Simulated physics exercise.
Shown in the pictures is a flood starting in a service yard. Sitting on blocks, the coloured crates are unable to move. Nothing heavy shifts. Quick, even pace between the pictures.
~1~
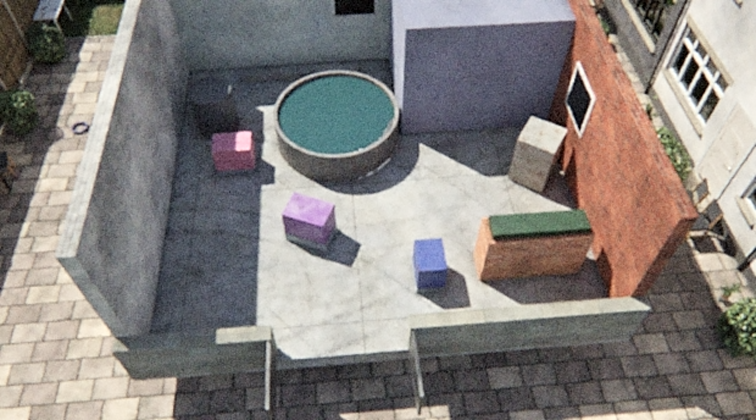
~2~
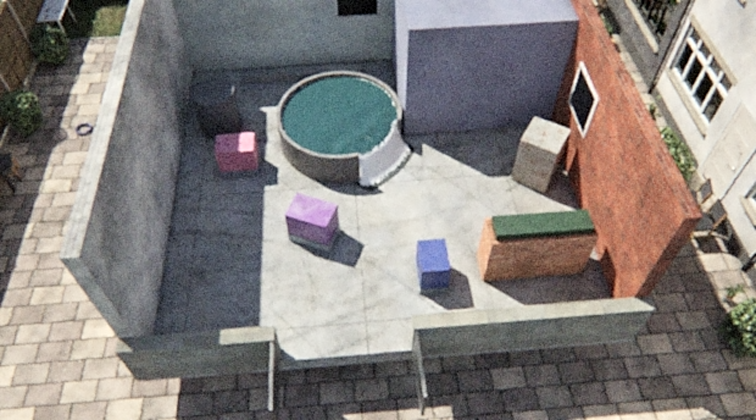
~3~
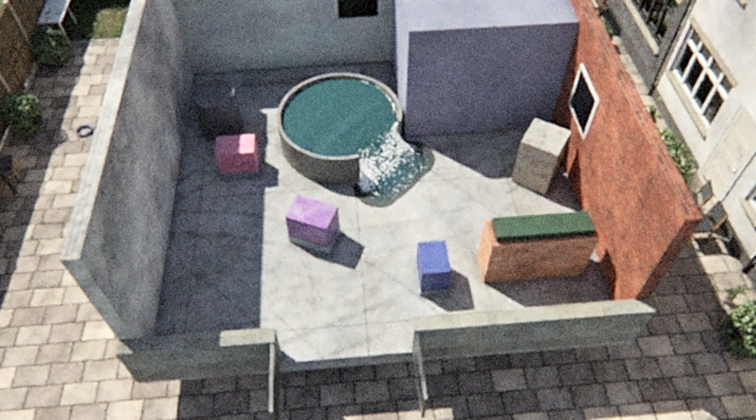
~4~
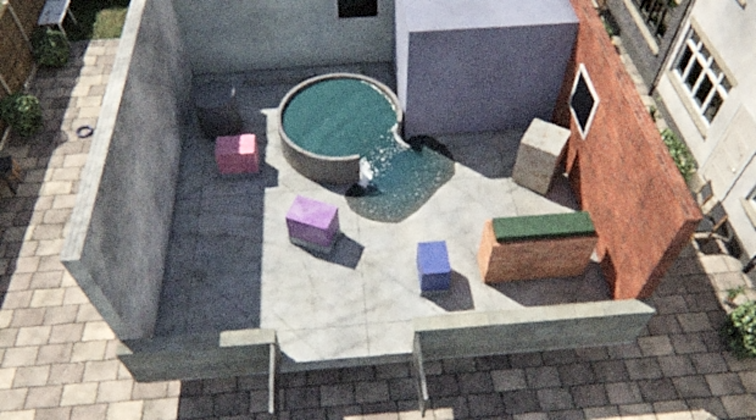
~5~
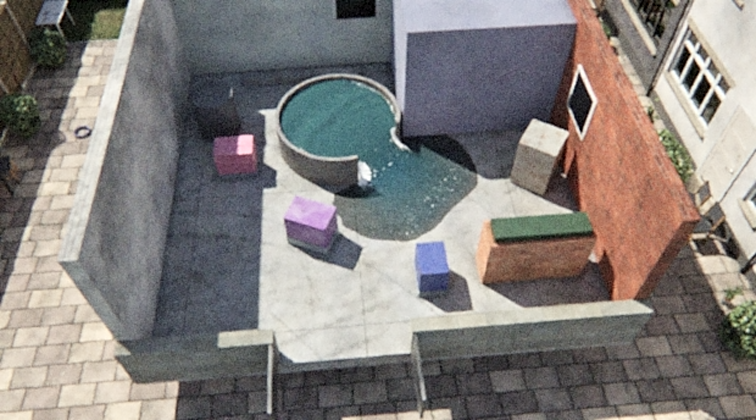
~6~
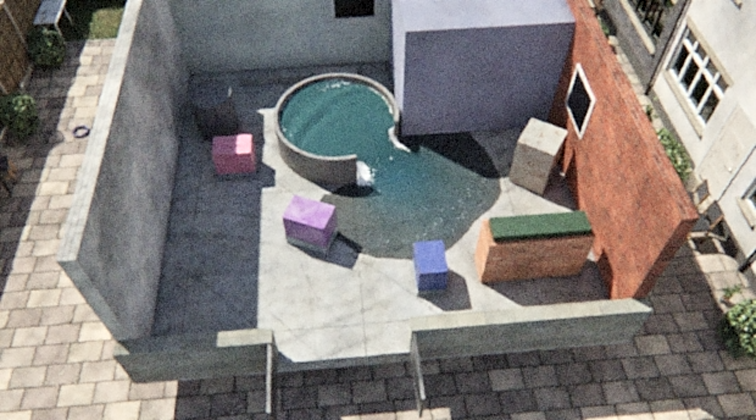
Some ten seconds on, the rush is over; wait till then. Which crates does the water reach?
The purple crate is not reached; the blue crate is reached; the pink crate is not reached.
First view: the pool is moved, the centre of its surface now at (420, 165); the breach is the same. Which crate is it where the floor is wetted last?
I'd go with the pink crate.
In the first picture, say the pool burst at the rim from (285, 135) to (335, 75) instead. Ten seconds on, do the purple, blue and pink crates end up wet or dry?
Well, purple stays clear and blue stays clear, but pink is doused.
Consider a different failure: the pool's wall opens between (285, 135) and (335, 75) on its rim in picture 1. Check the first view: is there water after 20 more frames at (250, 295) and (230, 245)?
Going in the order you asked, the first is drenched and the second is drenched.
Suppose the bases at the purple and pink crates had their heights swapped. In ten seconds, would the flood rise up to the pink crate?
Result: The pink crate is untouched.
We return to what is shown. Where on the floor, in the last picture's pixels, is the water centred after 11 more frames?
Around pixel (391, 172).
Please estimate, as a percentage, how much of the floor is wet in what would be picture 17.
Near 40 in a hundred.
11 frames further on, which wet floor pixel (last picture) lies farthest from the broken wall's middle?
Best guess: Near (610, 320).
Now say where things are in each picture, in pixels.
The first picture shows still water in the pool at (336, 114).
In the second picture, water pours out at (384, 158) and has run to (410, 148).
In the third picture, the front is at (384, 204), out from the gap at (385, 160).
In the fourth picture, the front is at (396, 219), out from the gap at (385, 161).
In the fifth picture, water pours out at (383, 162) and has run to (472, 184).
In the sixth picture, the front is at (495, 193), out from the gap at (382, 160).
A moment on, water covers 30 % of the floor; the purple crate water round its plinth, the blue crate water round its plinth, the pink crate not reached.
Next, water covers 40 % of the floor; the purple crate water round its plinth, the blue crate water round its plinth, the pink crate not reached.
Then, water covers 45 % of the floor; the purple crate water round its plinth, the blue crate water round its plinth, the pink crate not reached.
Later, water covers 55 % of the floor; the purple crate water round its plinth, the blue crate water round its plinth, the pink crate not reached.
In the end, water covers 70 % of the floor; the purple crate stayed above the water, the blue crate was topped, the pink crate stayed above the water.
